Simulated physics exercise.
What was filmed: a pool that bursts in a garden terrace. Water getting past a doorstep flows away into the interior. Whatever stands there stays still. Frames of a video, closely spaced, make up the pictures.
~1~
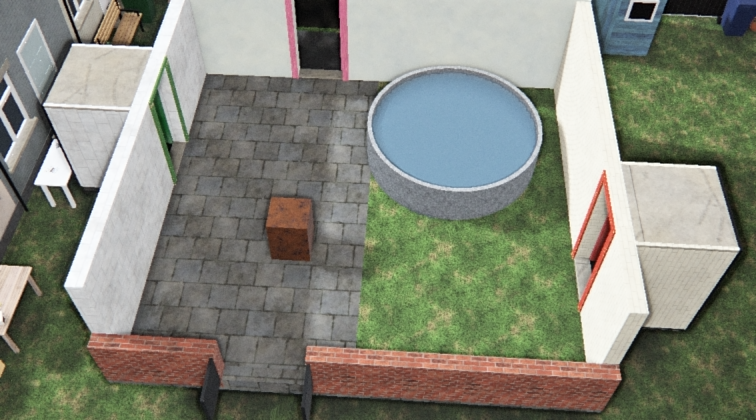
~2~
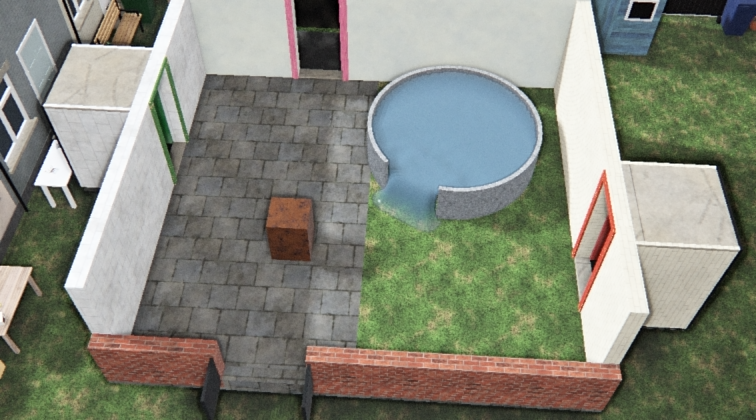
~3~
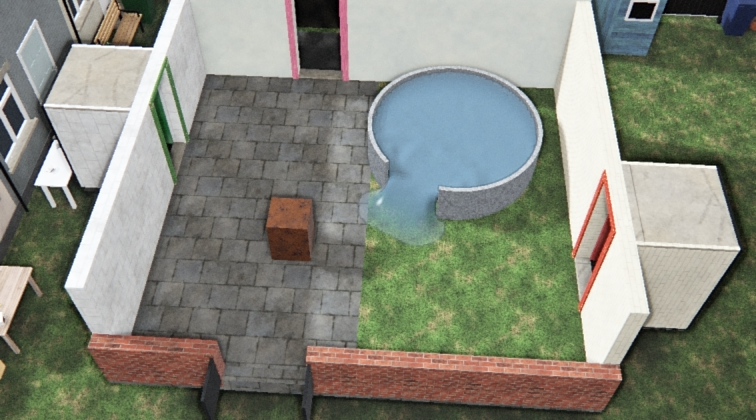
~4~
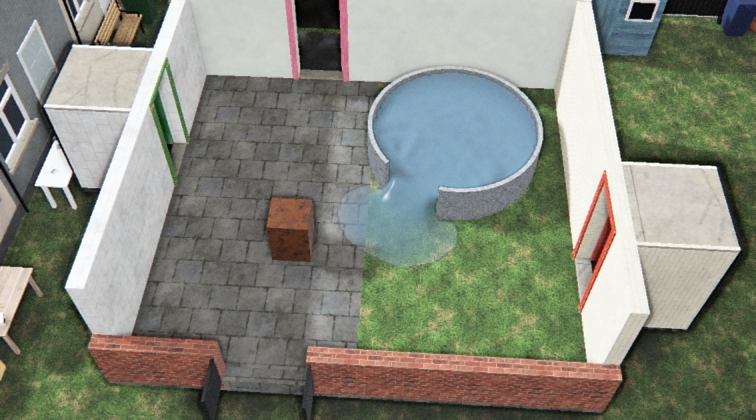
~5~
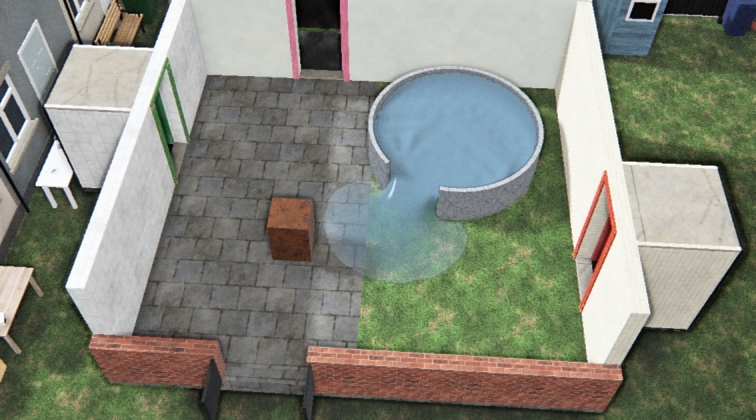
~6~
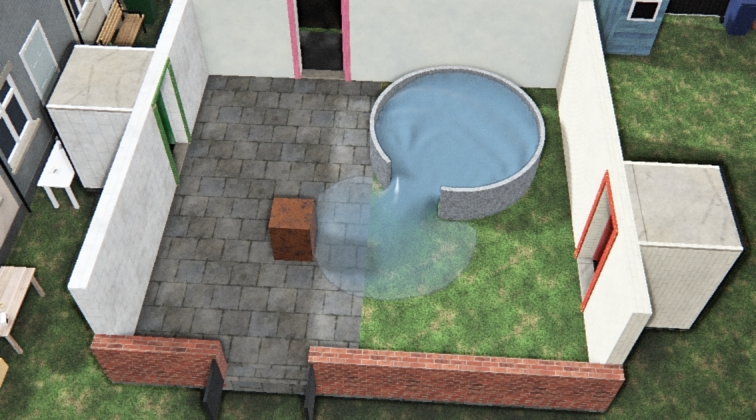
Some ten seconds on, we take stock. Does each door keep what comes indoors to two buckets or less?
Result: The red door counts as not over, the green door counts as over, the pink door counts as not over.
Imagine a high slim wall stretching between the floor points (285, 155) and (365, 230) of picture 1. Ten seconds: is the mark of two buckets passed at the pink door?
Going one by one: Pink door gets more than that.
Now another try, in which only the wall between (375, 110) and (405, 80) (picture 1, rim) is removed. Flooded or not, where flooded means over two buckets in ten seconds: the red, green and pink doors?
Result - red door does not reach it, green door tops the mark, pink door tops the mark.
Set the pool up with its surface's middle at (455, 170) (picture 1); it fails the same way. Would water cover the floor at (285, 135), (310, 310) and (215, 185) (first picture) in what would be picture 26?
I'd say still dry for the first, swamped for the second and still dry for the third.
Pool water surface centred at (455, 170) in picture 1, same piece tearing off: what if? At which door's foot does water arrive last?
That's the pink-painted one.
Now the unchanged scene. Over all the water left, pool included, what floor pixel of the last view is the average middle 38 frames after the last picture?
Point: (394, 217).
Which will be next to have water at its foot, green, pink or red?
Result: The green one.
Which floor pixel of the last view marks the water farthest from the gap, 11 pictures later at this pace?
The front should reach about (128, 360).
A moment on, water covers 30 % of the floor; the red door not reached, the green door not reached, the pink door not reached.
Next, water covers 45 % of the floor; the red door not reached, the green door not reached, the pink door not reached.
Then, water covers 55 % of the floor; the red door not reached, the green door under two buckets in, the pink door not reached.
Later, water covers 70 % of the floor; the red door wet at the sill, nothing in, the green door over two buckets in, the pink door not reached.
In the end, water covers 90 % of the floor; the red door wet at the sill, nothing in, the green door over two buckets in, the pink door wet at the sill, nothing in.
